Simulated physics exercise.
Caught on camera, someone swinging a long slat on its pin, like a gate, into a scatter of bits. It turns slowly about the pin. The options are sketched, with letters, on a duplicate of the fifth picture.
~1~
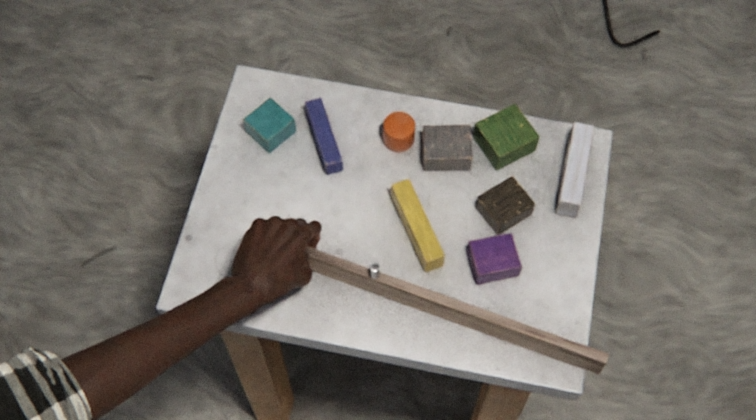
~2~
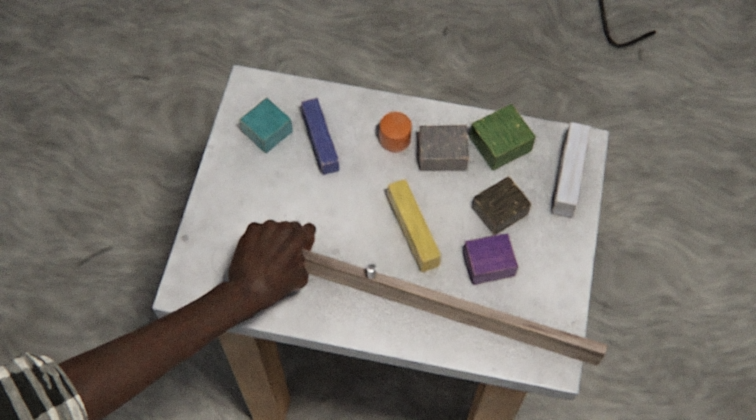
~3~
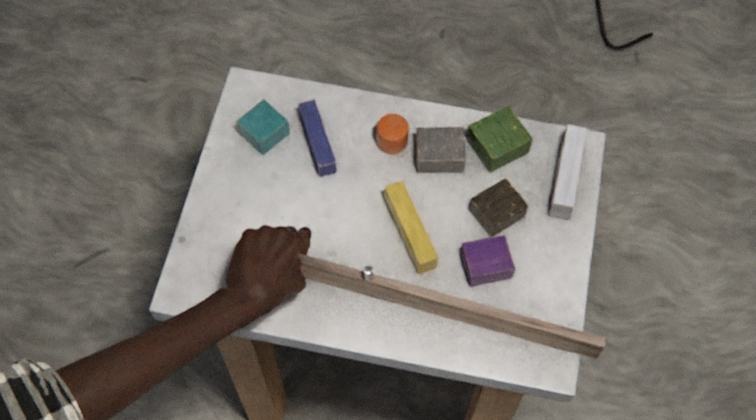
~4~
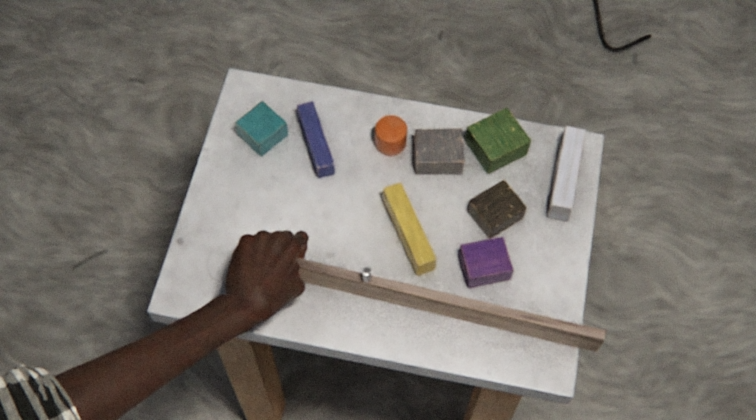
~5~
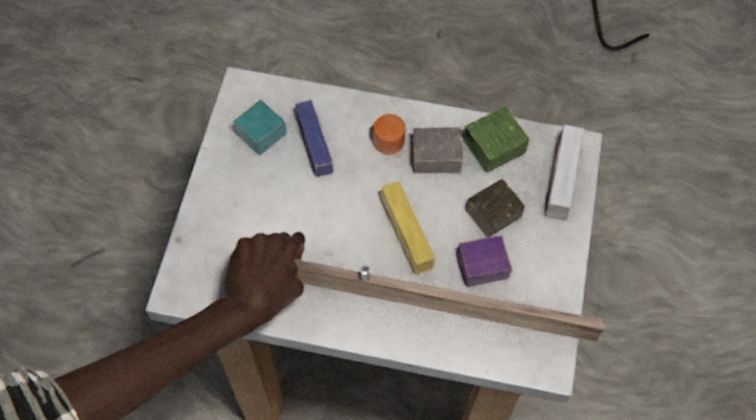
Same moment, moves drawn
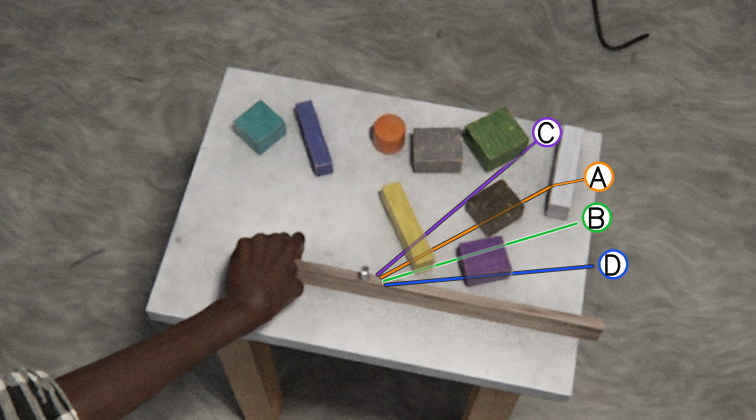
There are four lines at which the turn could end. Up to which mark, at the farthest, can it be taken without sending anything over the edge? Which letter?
At C, and not beyond.
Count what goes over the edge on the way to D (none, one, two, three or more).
The count is none.
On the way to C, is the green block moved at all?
Yes.
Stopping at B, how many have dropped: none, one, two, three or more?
The count is none.
On the marked copy, A at (469, 230); B at (482, 252); C at (452, 212); D at (490, 276).
Taking C. A third of the way, arm (488, 262); purple block (481, 249); white stick (565, 172).
Two thirds of the way, arm (473, 225); white stick (559, 152); black block (490, 185).
When it is over, arm (454, 203); green block (487, 117); white stick (542, 132); nothing has fallen.
As for the rest, A is safe but short; B is safe but short; D is safe but short.
